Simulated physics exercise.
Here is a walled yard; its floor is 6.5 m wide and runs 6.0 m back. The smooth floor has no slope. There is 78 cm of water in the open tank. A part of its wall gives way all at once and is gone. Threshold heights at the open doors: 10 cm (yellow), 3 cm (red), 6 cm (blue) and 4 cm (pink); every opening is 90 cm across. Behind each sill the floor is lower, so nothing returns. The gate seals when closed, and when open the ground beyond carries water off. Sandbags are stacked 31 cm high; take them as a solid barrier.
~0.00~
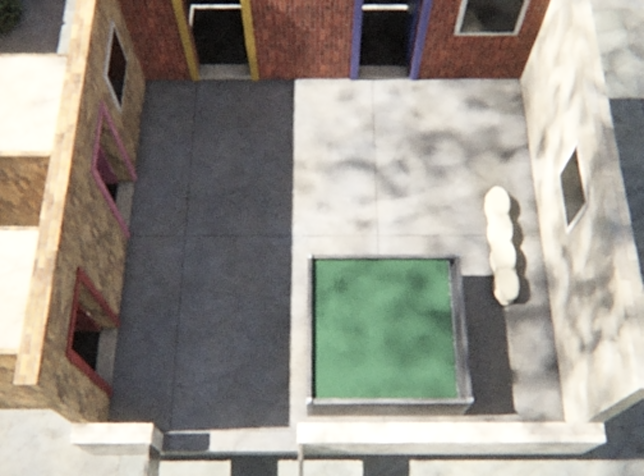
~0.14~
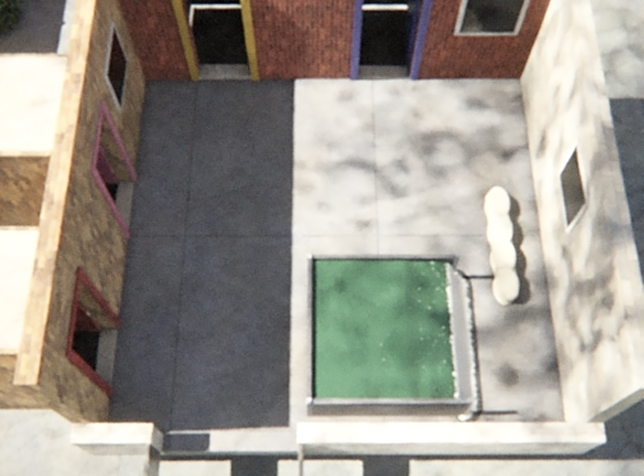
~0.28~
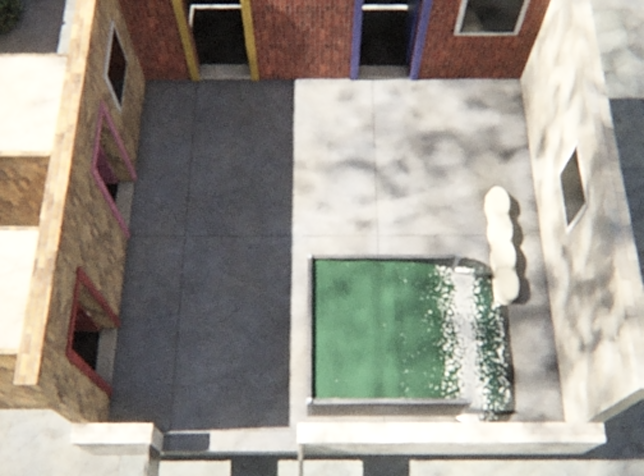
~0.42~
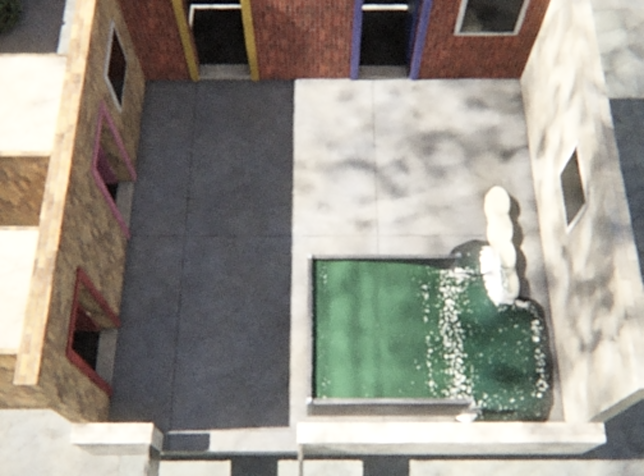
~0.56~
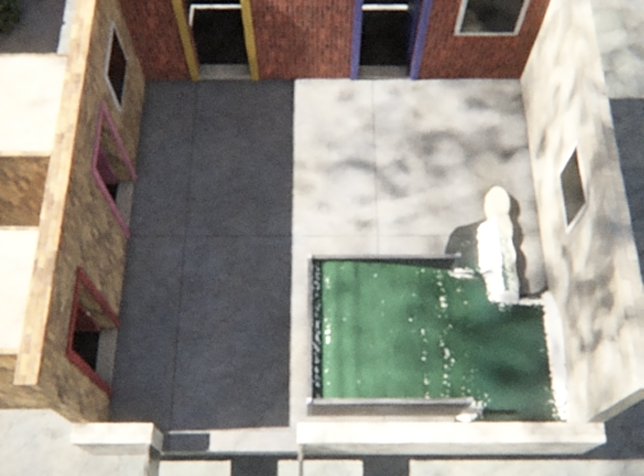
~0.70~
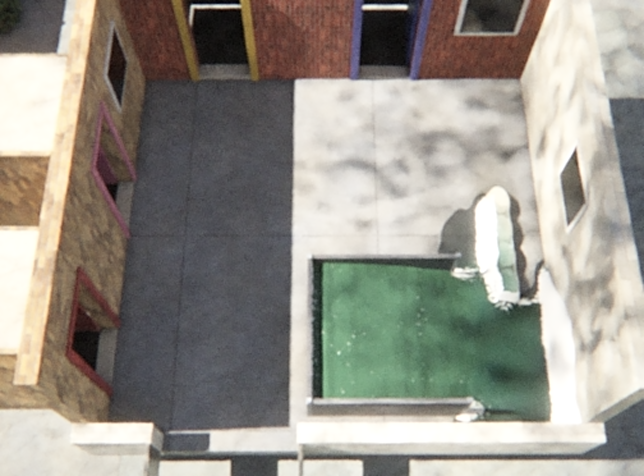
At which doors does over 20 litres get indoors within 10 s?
The water let in: At the yellow door it stays under the limit; at the red door it exceeds the limit; at the blue door it passes the limit; at the pink door it goes over the limit.
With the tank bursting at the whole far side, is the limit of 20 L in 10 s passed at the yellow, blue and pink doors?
Against that limit: Yellow above, blue past it, pink above.
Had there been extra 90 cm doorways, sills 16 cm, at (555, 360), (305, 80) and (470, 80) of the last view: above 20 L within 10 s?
In that order: Above, under, above.
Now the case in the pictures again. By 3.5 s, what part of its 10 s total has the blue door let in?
About 25 per cent.
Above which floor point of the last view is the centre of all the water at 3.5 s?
Around (429, 275).
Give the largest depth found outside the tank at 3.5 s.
About 32 cm.
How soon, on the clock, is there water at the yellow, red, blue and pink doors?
Arrival: Yellow 3.6 s, red 3.4 s, blue 1.8 s, pink 5.0 s.
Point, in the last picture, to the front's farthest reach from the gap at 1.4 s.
Around (474, 108).
After 1.4 s water covers 25 % of the floor and is deepest (66 cm) near (558, 432); yellow door not reached, red door not reached, blue door not reached, pink door not reached.
After 2.2 s water covers 35 % of the floor and is deepest (48 cm) near (558, 432); yellow door not reached, red door not reached, blue door 11 cm at the sill, 0 L in, pink door not reached.
After 3.5 s water covers 55 % of the floor and is deepest (32 cm) near (505, 99); yellow door not reached, red door 5 cm at the sill, 1 L in, blue door 13 cm at the sill, 26 L in, pink door not reached.
After 6.0 s water covers 75 % of the floor and is deepest (28 cm) near (557, 419); yellow door 6 cm at the sill, 0 L in, red door 6 cm at the sill, 27 L in, blue door 9 cm at the sill, 77 L in, pink door 9 cm at the sill, 4 L in.
After 10.0 s water covers 95 % of the floor and is deepest (14 cm) near (514, 90); yellow door 9 cm at the sill, 1 L in, red door 7 cm at the sill, 51 L in, blue door 8 cm at the sill, 100 L in, pink door 8 cm at the sill, 39 L in.
